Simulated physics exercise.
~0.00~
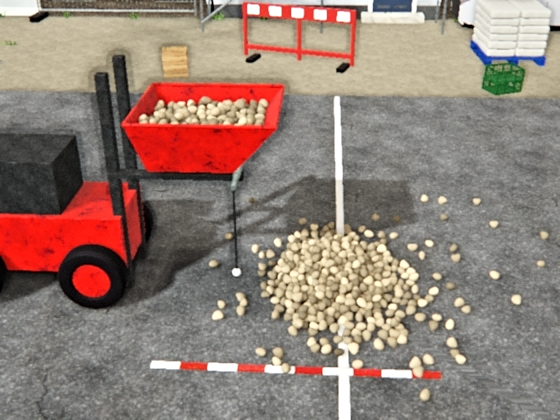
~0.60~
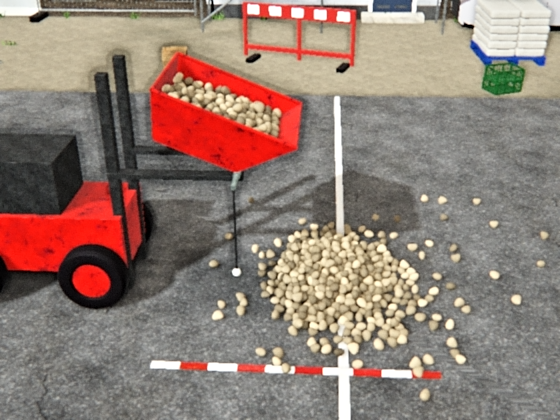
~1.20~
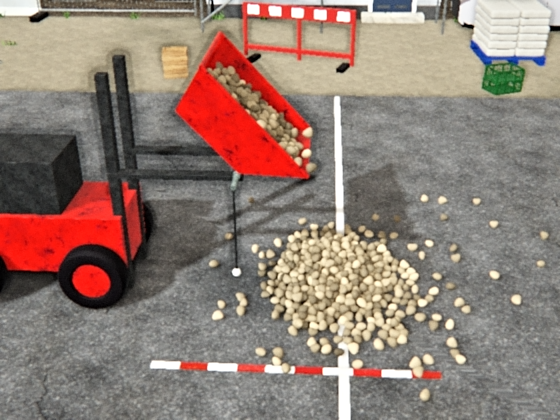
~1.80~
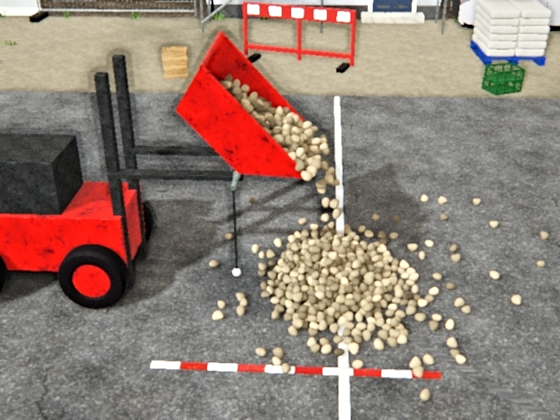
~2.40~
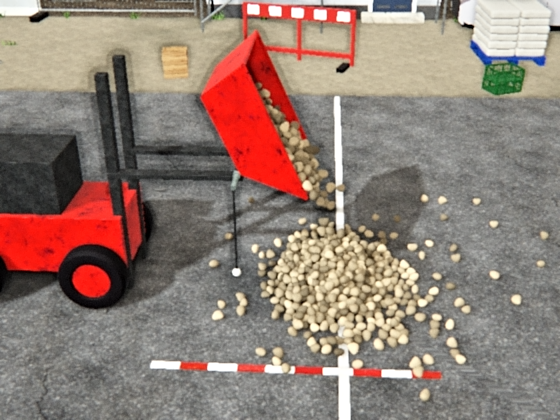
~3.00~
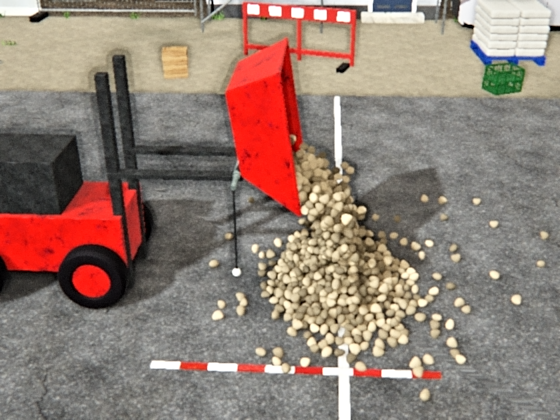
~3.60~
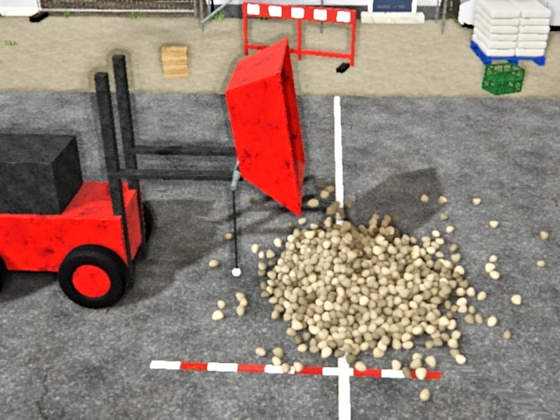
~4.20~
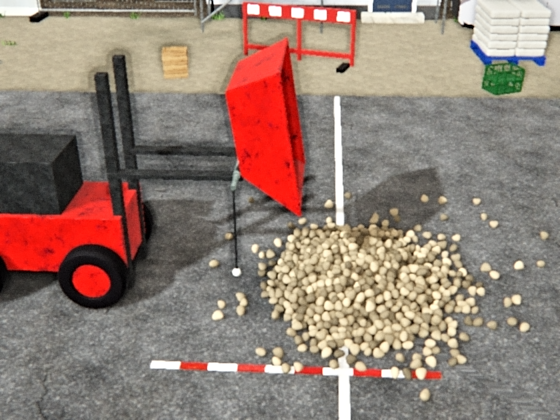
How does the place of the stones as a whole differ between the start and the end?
At the start the stones are split between the raised skip and the heap on the ground. By the end they all lie on the ground, so as a whole they are lower and further to the right, in a wider heap mostly past the white line.
At first, a red fork truck on the left holds up a red skip full of pale, rounded stones, while a heap of similar stones lies across a white line on the grey ground. The skip tips forward to the right, and its load begins sliding towards the lower lip. It pauses at a steep slant as stones start spilling out. Then it tips further until its floor is nearly upright, and the rest pour onto the heap. The pile spreads to the right, and finally the skip stays tipped and empty beside a wider heap, mostly past the line.
